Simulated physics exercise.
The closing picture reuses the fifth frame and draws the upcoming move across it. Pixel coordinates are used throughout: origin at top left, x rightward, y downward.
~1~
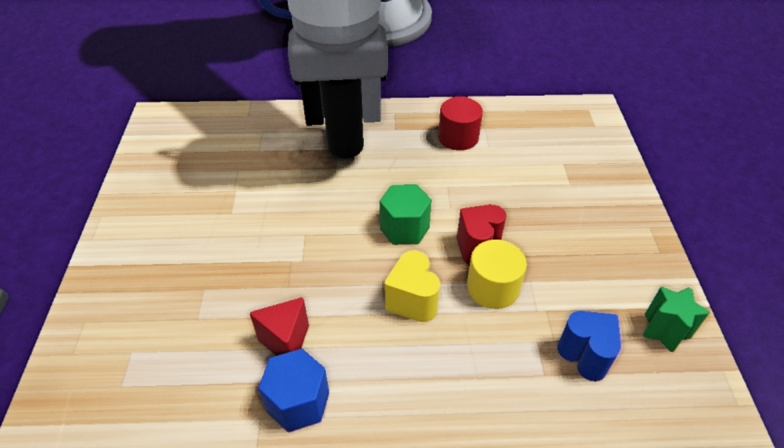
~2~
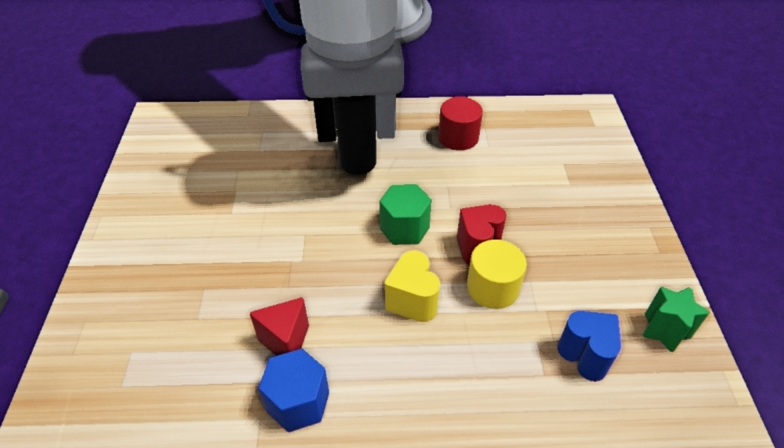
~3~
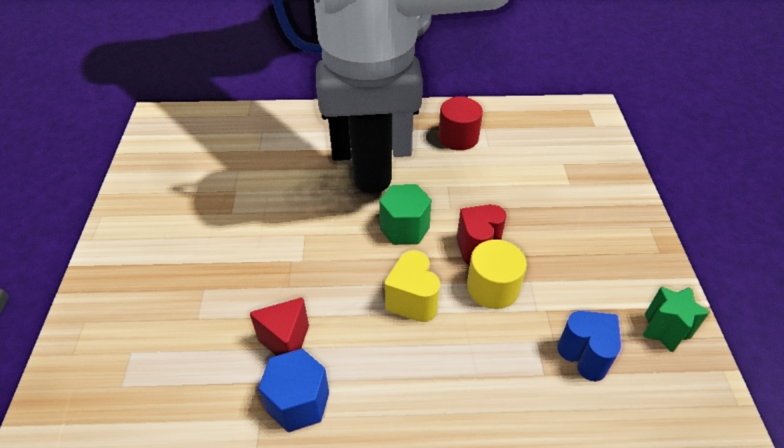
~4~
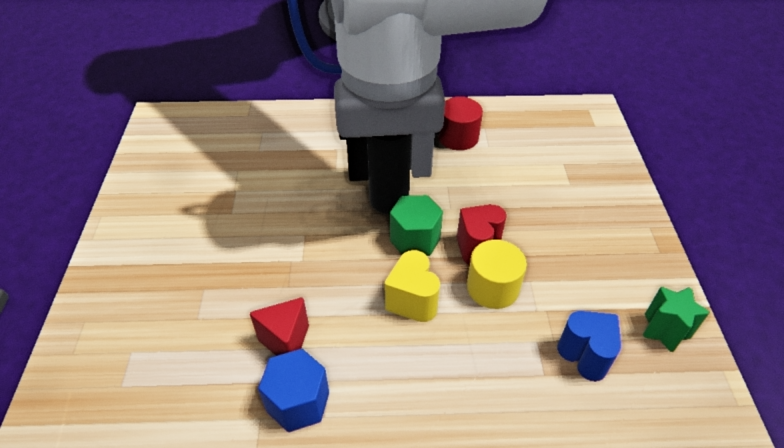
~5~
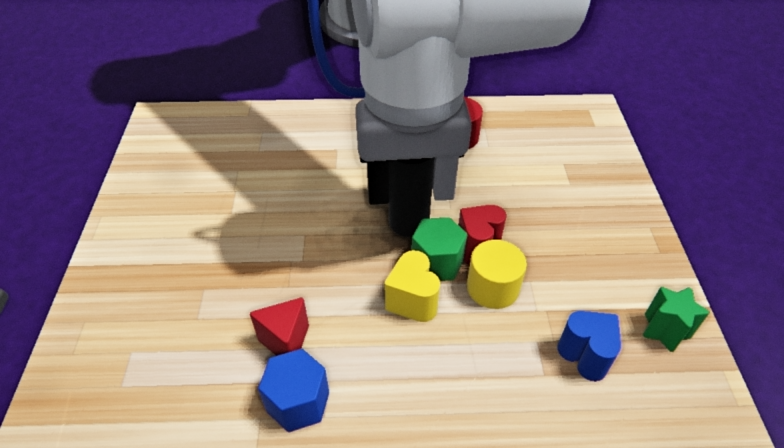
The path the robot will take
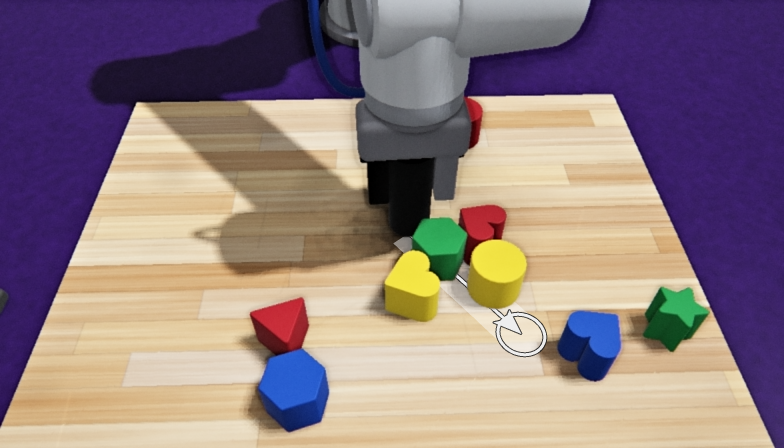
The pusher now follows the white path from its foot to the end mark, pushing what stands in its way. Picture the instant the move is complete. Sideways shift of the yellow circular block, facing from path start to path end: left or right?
Moves left.
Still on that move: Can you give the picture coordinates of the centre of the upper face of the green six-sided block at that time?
The centre of its top will be at (521, 353).
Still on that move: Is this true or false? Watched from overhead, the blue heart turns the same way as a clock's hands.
The claim holds.
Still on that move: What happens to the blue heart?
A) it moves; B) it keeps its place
Letter A.
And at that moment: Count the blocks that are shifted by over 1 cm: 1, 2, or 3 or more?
Answer: Three or more.
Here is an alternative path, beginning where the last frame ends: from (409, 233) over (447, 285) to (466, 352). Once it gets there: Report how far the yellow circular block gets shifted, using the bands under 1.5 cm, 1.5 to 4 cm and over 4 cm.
The displacement of the yellow circular block is above 4 cm.
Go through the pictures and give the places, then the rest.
The first frame shows lower end of the pusher (346, 148), tops of blocks, green six-sided block (406, 200), red heart (483, 219), yellow circular block (499, 260), blue heart (598, 330).
The second frame shows pusher (358, 164), blocks as before.
The third frame shows pusher (373, 182), blocks as before.
The fourth frame shows pusher (389, 201), green six-sided block (417, 211).
The fifth frame shows pusher (409, 223), green six-sided block (440, 235), red heart (483, 219), yellow circular block (499, 260), blue heart (598, 330).
The drawn path runs from (409, 233) directly to (521, 334).
What follows on the original path. One third of the way, pusher (445, 255); green six-sided block (476, 272); yellow circular block (535, 280).
Two thirds of the way, pusher (484, 289); green six-sided block (502, 313), turned 45° clockwise; yellow circular block (553, 291).
At the end, pusher (524, 325); green six-sided block (521, 353), turned 95° clockwise; red heart not moved; yellow circular block (581, 301); blue heart (626, 342), turned 45° clockwise.
